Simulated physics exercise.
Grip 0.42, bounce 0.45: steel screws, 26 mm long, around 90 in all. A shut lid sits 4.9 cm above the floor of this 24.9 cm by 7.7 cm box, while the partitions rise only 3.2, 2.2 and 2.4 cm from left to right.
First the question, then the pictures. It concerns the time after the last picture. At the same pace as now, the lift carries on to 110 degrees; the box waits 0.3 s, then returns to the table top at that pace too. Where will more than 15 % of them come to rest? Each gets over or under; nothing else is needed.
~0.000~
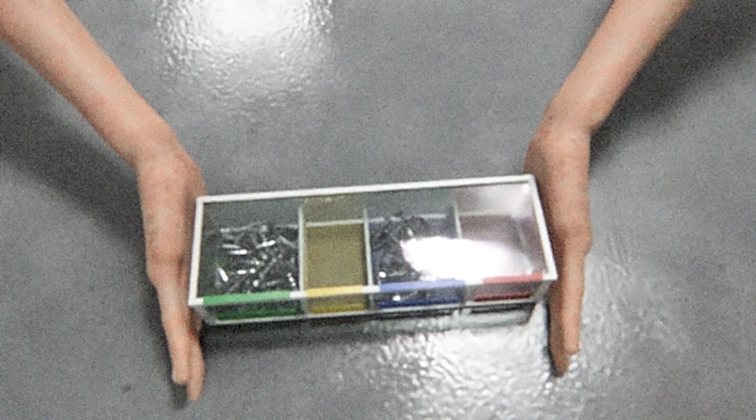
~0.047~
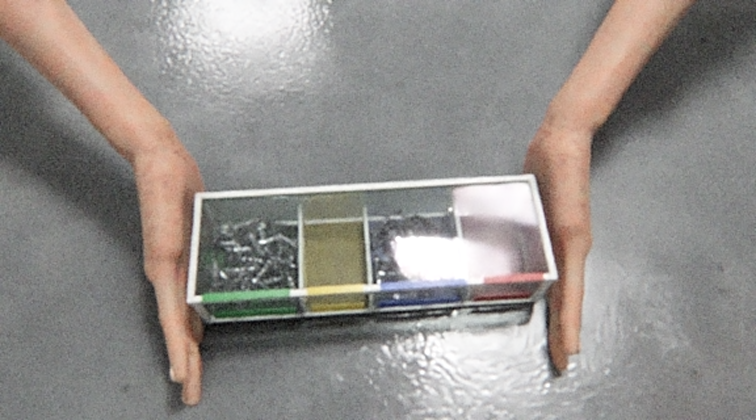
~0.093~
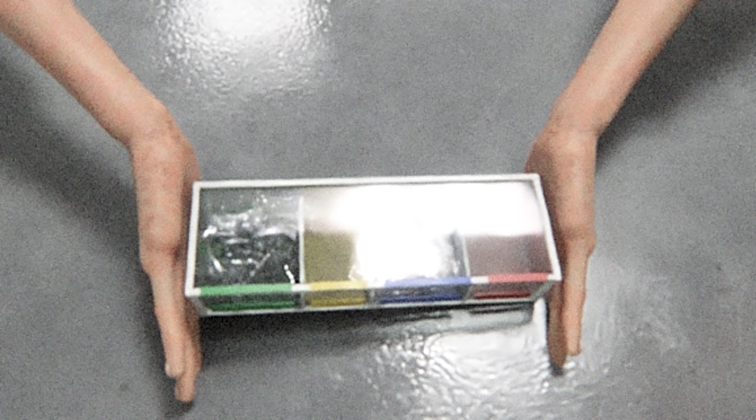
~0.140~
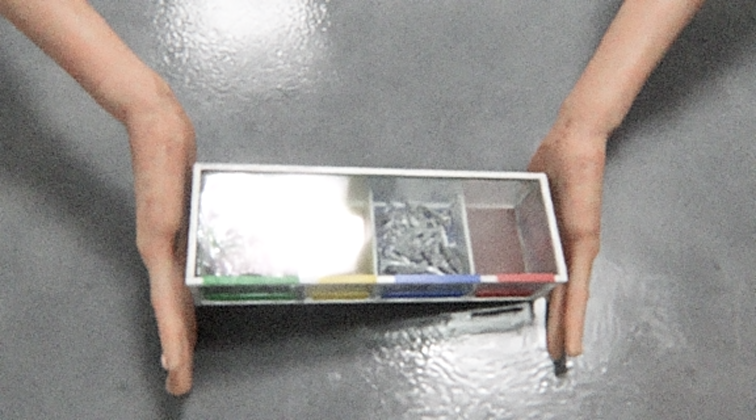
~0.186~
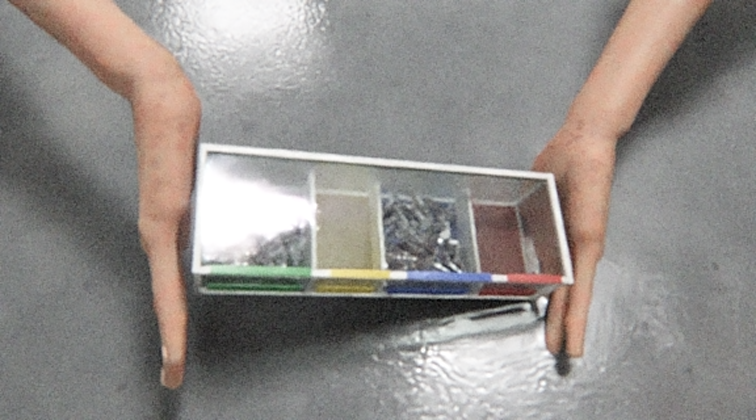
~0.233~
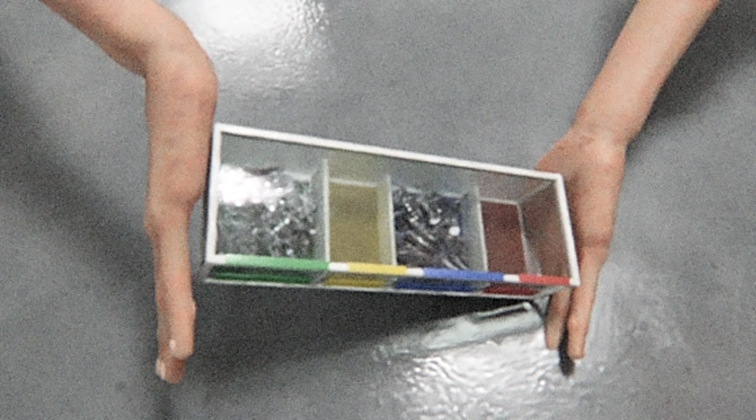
Red ends over. Blue ends under. Green ends over. Yellow ends under.
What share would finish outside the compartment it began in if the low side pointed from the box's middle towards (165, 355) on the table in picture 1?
The share comes to about 45 in a hundred.
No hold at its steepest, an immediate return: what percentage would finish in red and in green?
Result - red: 50 %; green: 40 %.
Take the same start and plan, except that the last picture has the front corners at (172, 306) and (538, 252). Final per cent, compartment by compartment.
Each compartment ends like this: Red 0 per cent, blue 0 per cent, green 85 per cent, yellow 15 per cent.
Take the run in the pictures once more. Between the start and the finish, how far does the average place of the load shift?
Around 5.5 centimetres, start to finish.
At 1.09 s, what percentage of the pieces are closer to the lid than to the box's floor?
Share: Approx. 80 %.
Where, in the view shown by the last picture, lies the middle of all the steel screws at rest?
Close to pixel (438, 267).
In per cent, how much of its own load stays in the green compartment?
Around 80 percent stays put.
Then, at 1.09 s, tilt 110 degrees; red 40 %, blue 10 %, green 50 %.
Then, at 1.66 s, tilt 57 degrees; red 50 %, green 50 %.
After 2.28 s, tilt 0 degrees; red 50 %, green 45 %, yellow 5 %.
In the end, at 2.7 s, red 50 %, blue 0 %, green 45 %, yellow 5 %.
